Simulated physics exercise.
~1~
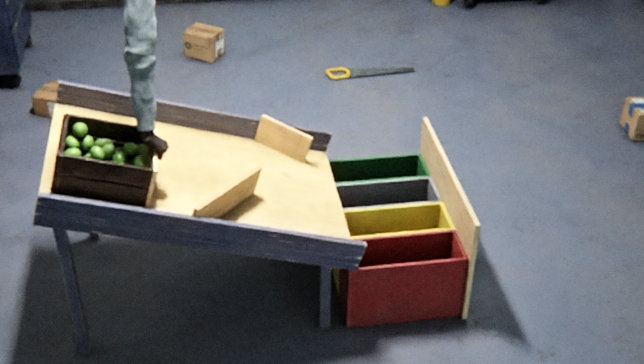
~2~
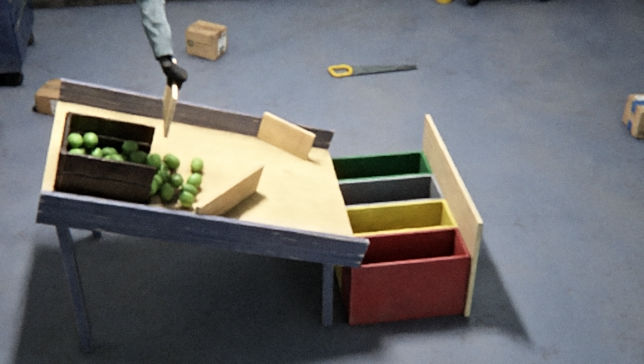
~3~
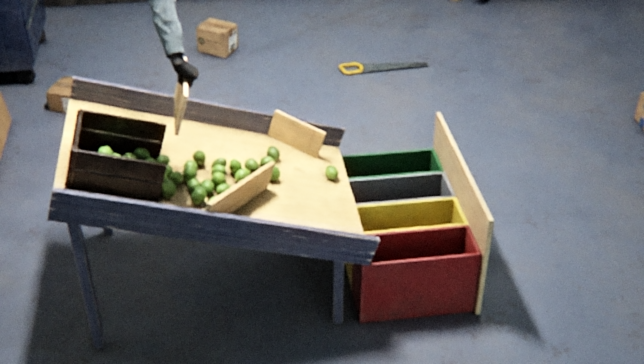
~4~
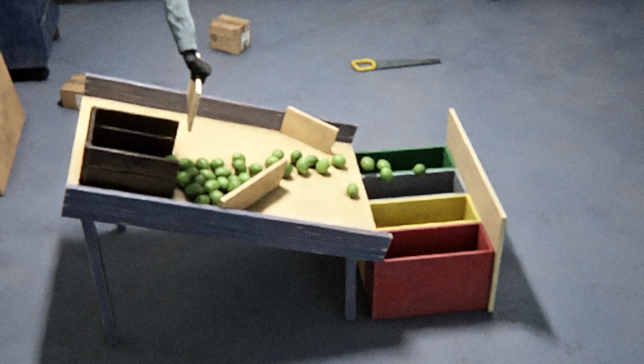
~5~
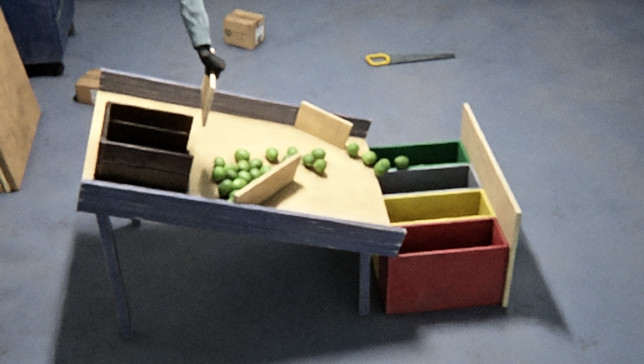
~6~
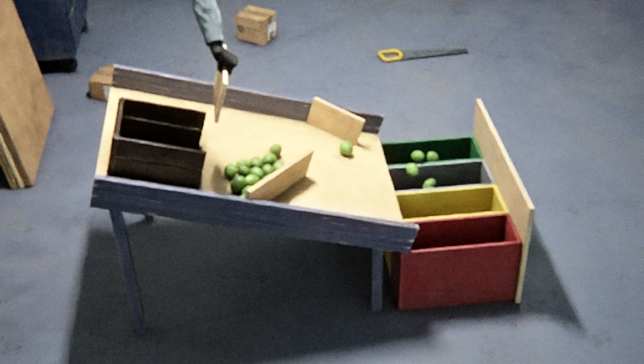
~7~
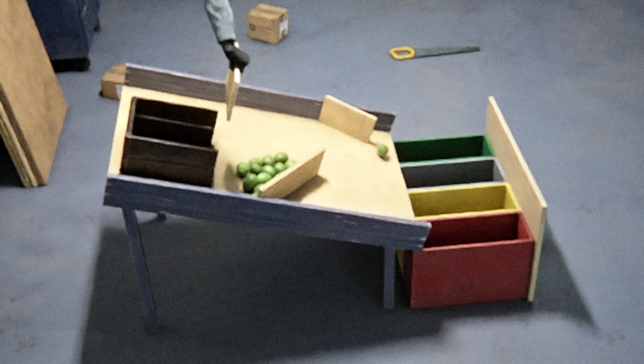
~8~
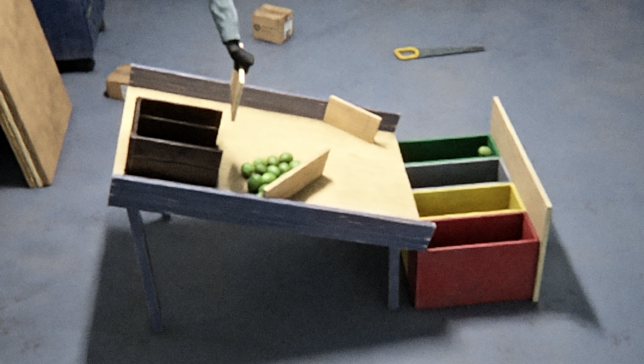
Green limes spill from a dark wooden pen as a gloved hand lifts its gate, rolling right down a sloping table past two angled boards; some drop into the green and grey containers, while a cluster stays resting against the nearer board.
